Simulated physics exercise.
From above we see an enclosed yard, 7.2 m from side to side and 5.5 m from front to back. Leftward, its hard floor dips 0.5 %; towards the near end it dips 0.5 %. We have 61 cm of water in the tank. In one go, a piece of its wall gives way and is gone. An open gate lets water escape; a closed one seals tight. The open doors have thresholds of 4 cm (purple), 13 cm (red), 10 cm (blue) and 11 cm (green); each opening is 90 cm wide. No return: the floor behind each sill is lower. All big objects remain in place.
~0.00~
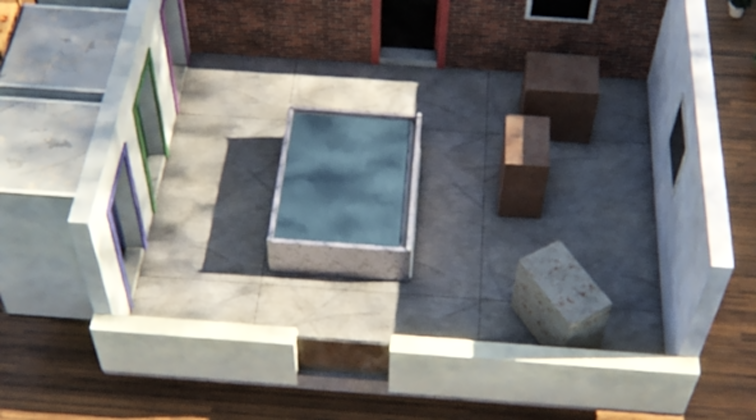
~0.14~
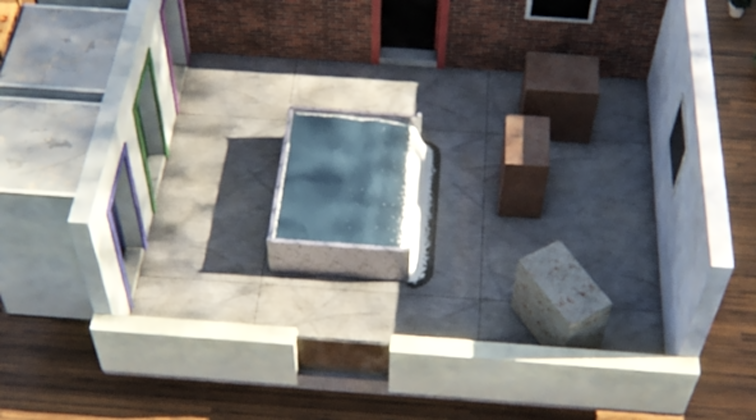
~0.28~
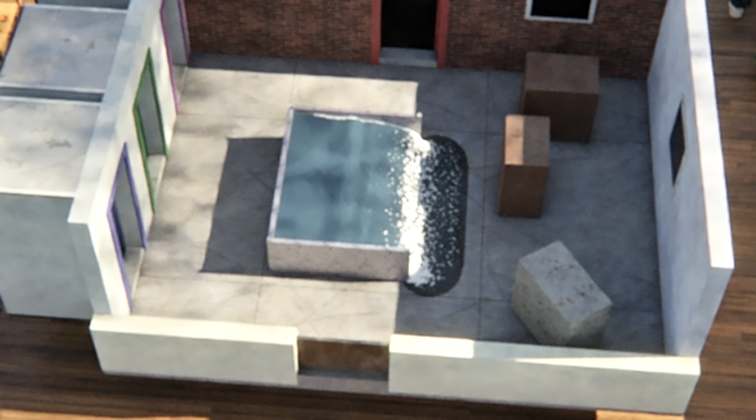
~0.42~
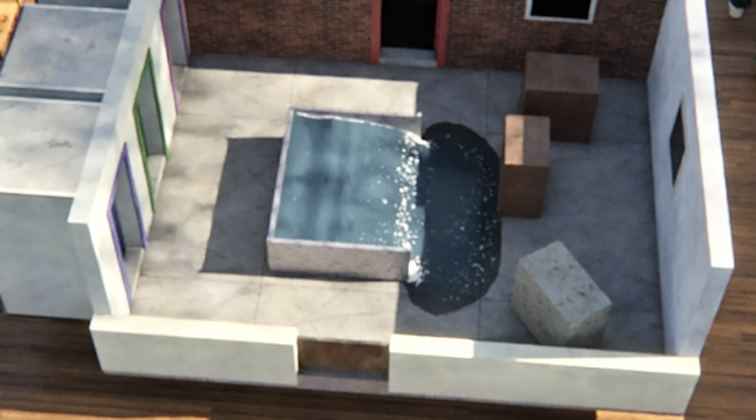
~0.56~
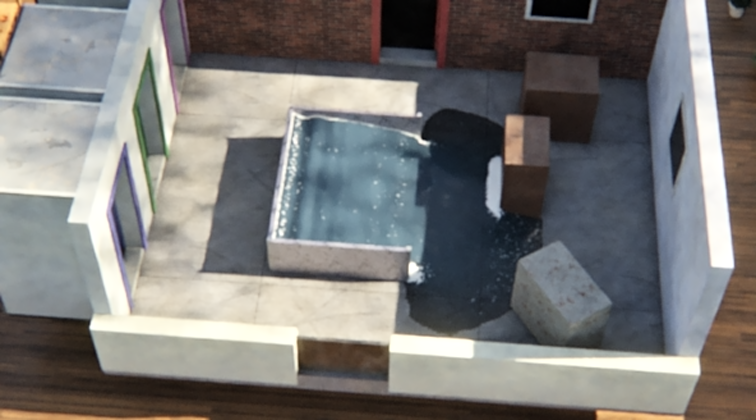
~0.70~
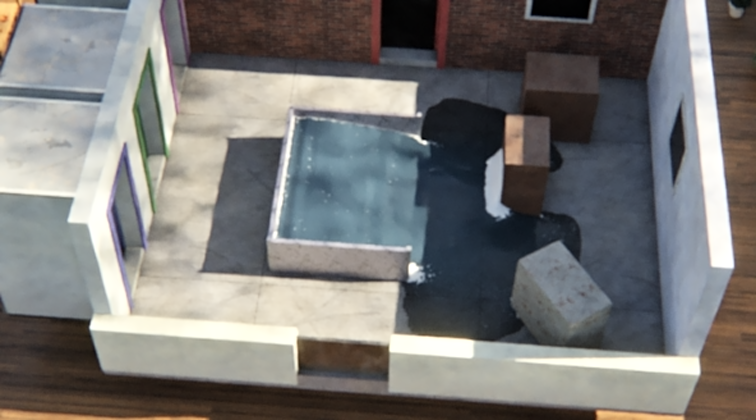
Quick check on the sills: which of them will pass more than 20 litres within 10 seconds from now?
One by one: At the purple door it looks set to land over the limit. At the red door it looks set to land under the limit. At the blue door it looks set to land under the limit. At the green door it looks set to land under the limit.
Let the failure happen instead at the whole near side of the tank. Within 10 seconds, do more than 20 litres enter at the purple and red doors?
Against that limit the purple door gives a greater amount and the red door gives a lower amount.
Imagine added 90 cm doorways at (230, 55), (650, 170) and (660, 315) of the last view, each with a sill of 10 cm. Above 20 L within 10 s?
Per doorway, in order: Insufficient / sufficient / sufficient.
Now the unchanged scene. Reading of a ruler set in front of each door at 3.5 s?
Centimetres: Purple 0 / red 9 / blue 0 / green 0.
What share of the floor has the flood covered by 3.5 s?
Around 65 per cent.
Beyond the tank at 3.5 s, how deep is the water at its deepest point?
Roughly 32 cm.
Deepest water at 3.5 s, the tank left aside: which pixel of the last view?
Close to (575, 367).
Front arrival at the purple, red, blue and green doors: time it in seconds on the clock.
The front reaches purple at 4.0 s, red at 2.0 s, blue at 5.5 s, green at 5.0 s.
After 1.4 s water covers 30 % of the floor and is deepest (42 cm) near (484, 199); purple door not reached, red door not reached, blue door not reached, green door not reached.
After 2.2 s water covers 45 % of the floor and is deepest (36 cm) near (659, 385); purple door not reached, red door 4 cm at the sill, 0 L in, blue door not reached, green door not reached.
After 3.5 s water covers 65 % of the floor and is deepest (32 cm) near (575, 367); purple door not reached, red door 9 cm at the sill, 0 L in, blue door not reached, green door not reached.
After 6.0 s water covers 90 % of the floor and is deepest (19 cm) near (635, 199); purple door 7 cm at the sill, 18 L in, red door 7 cm at the sill, 0 L in, blue door 9 cm at the sill, 0 L in, green door 3 cm at the sill, 0 L in.
After 10.0 s water covers 100 % of the floor and is deepest (12 cm) near (270, 204); purple door 12 cm at the sill, 73 L in, red door 5 cm at the sill, 0 L in, blue door 7 cm at the sill, 3 L in, green door 10 cm at the sill, 0 L in.
